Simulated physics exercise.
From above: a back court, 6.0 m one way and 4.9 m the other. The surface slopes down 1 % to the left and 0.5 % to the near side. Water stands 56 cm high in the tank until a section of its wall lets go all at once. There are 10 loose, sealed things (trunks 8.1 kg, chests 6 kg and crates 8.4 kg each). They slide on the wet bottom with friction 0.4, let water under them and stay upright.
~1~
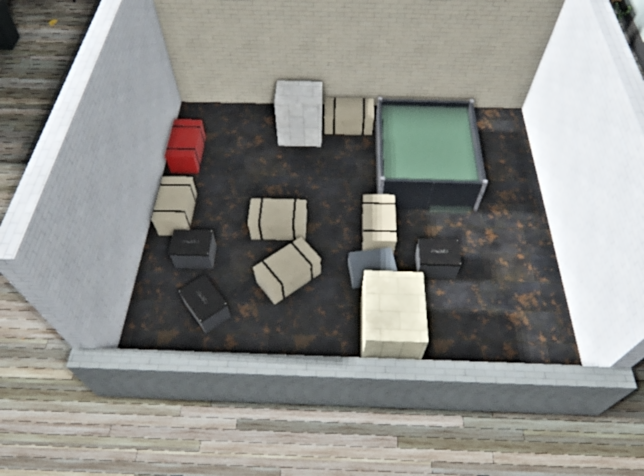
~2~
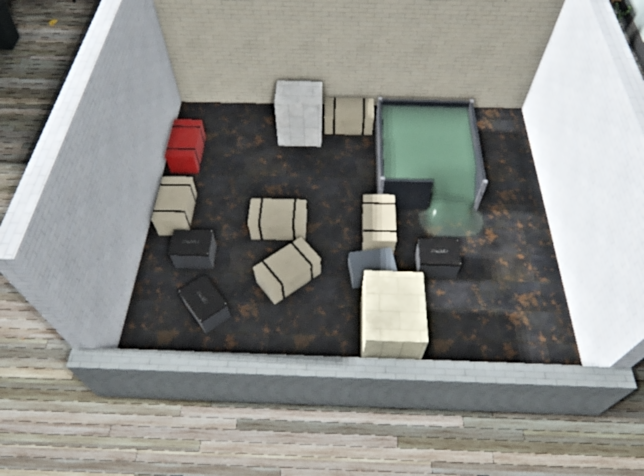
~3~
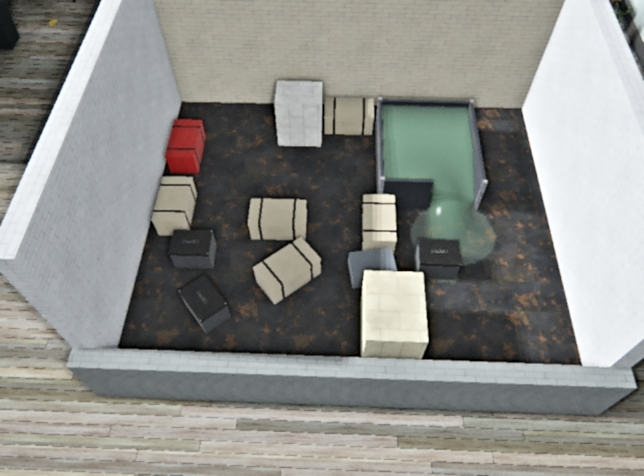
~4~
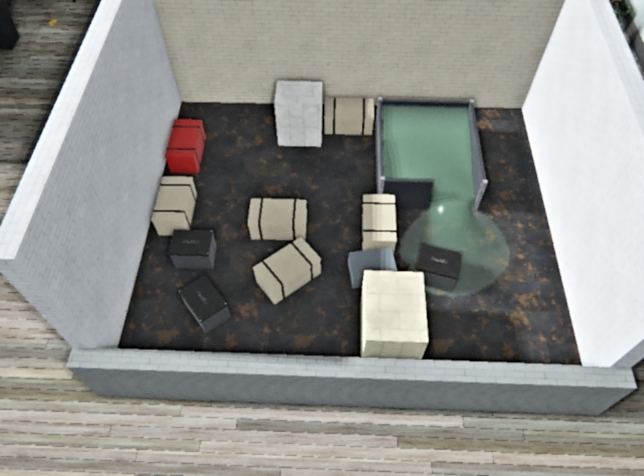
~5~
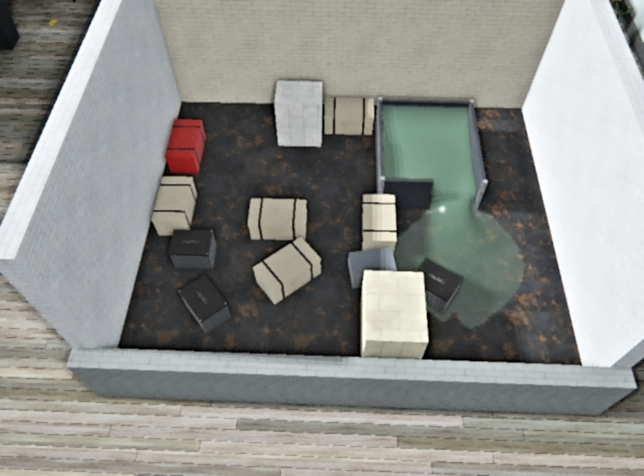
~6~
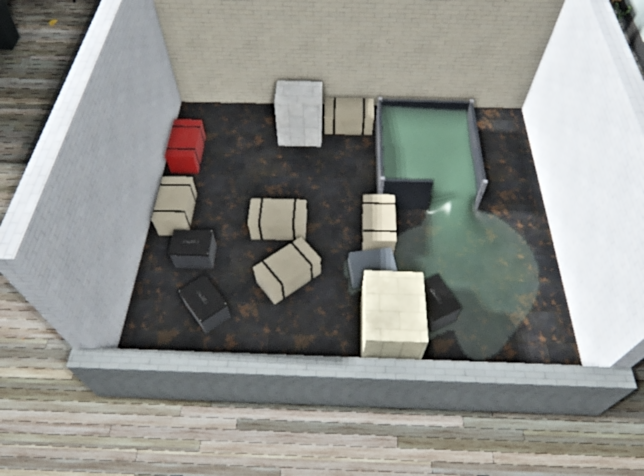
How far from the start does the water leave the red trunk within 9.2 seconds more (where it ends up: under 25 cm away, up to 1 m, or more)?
Red trunk slides a little.
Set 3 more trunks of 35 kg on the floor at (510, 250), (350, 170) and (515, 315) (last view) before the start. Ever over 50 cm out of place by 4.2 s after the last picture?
In that order: Over, short of it, past it.
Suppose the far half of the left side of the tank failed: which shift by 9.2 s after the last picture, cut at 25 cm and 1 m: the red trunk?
Then the red trunk gets carried off.
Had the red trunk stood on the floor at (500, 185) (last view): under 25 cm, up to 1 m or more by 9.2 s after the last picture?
It travels far.
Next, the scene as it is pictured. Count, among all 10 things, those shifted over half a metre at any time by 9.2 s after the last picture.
That makes 8.
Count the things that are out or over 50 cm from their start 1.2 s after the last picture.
1 of them.
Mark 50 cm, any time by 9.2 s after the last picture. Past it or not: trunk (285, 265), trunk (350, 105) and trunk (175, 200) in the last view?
In that order: Past it, short of it, past it.
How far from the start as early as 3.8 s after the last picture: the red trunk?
About 0 cm.
Then, 1.2 s after the last picture the red trunk is near (184, 138), 0.0 m from its start, aground; 1 afloat.
Then, 3.8 s after the last picture the red trunk is near (184, 138), 0.0 m from its start, aground; 2 afloat.
Then, 6.2 s after the last picture the red trunk is near (184, 138), 0.0 m from its start, aground; 5 afloat.
Then, 9.2 s after the last picture the red trunk is near (192, 117), 0.4 m from its start, afloat; 9 afloat.
